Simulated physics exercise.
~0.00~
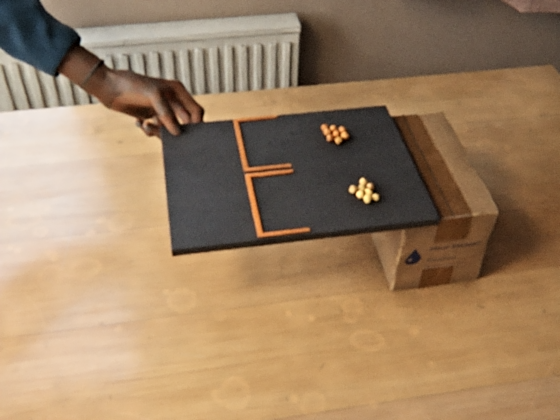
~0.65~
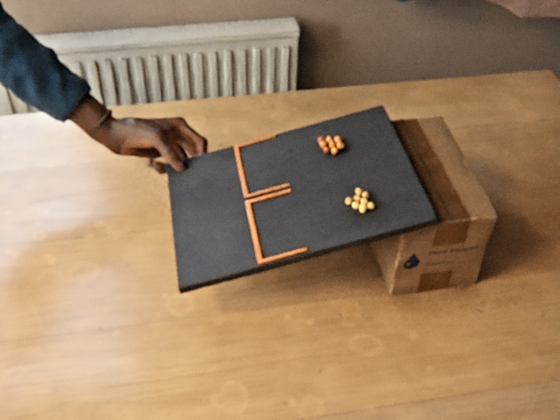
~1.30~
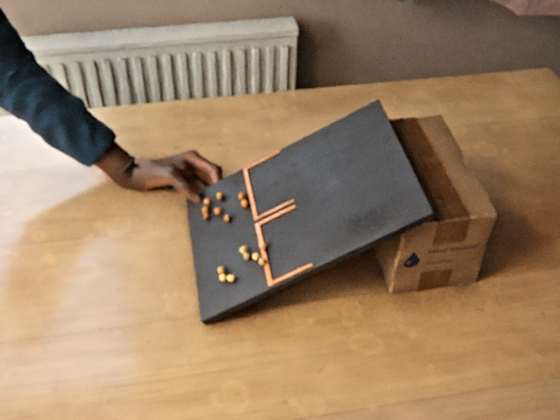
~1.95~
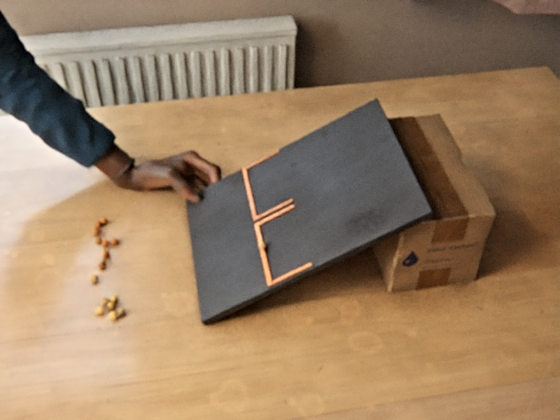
Two small heaps of orange and yellowish bits slid down a dark board as a hand lowered its left end from a cardboard box, slipping past the orange strips and ending up scattered on the wooden table while the board rested at a slant.
